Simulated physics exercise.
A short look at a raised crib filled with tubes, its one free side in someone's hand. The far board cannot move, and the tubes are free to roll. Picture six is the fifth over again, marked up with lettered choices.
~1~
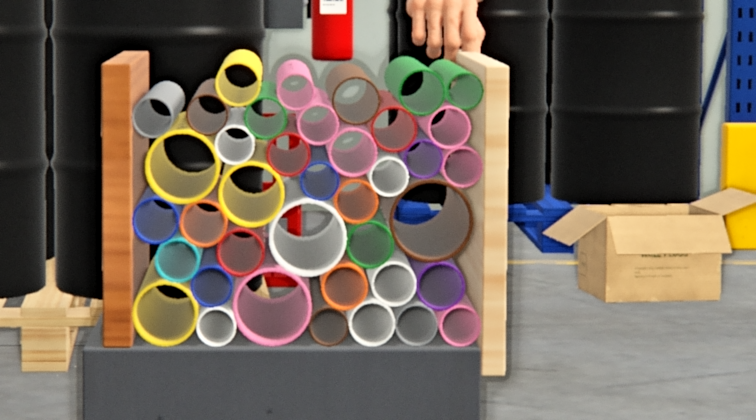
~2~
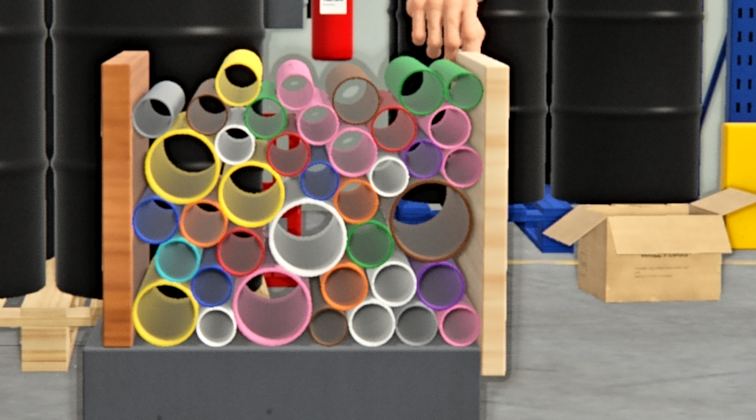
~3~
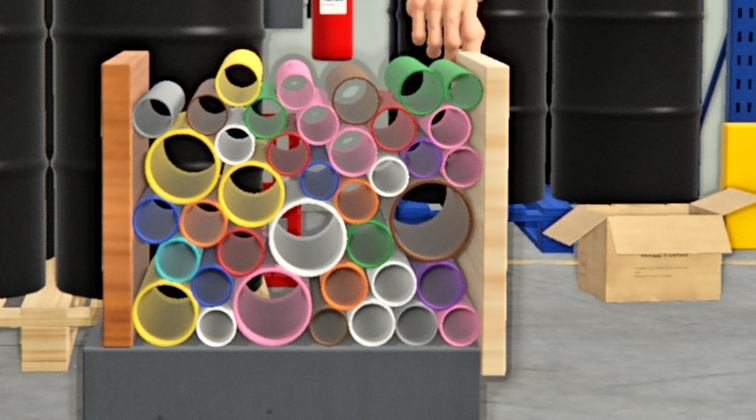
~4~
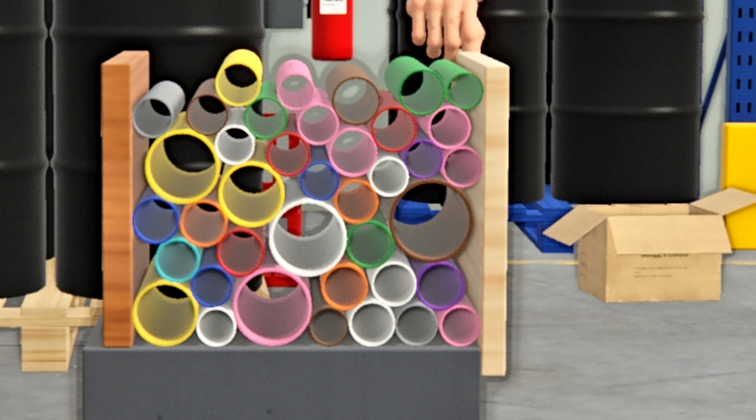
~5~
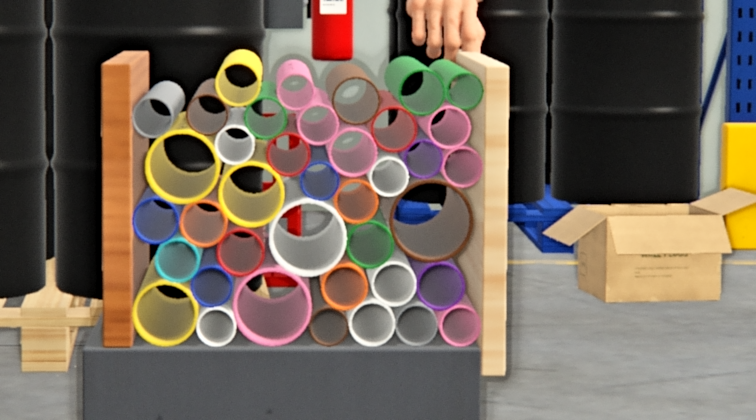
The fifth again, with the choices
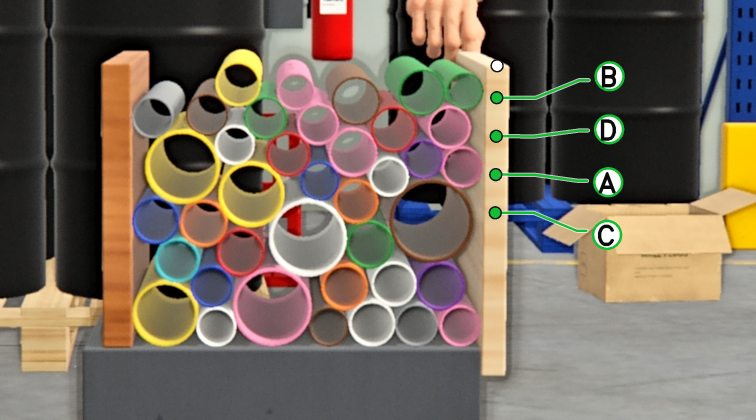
The clip shows many colourful tubes of different sizes stacked between two upright wooden boards on a grey base, while a hand rests at the top of the right board; the tubes, boards and hand show no visible movement throughout.
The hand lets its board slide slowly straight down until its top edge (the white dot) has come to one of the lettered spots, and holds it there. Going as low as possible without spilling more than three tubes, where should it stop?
The lowest mark that will do is A.
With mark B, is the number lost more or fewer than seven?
At B, fewer than seven.
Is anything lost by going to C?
Yes.
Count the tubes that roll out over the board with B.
With B, none.
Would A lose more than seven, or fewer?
At A, fewer than seven.
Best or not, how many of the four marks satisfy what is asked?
Three of them.
On the copy, A at (496, 175); B at (497, 97); C at (496, 212); D at (497, 136); the white dot at (497, 66).
On A. First, top of the board (483, 123).
Then, top of the board (483, 174).
Finally, top of the board (483, 174), one out over the board.
By contrast, B none out over the board; C more than three out over the board; D one out over the board.
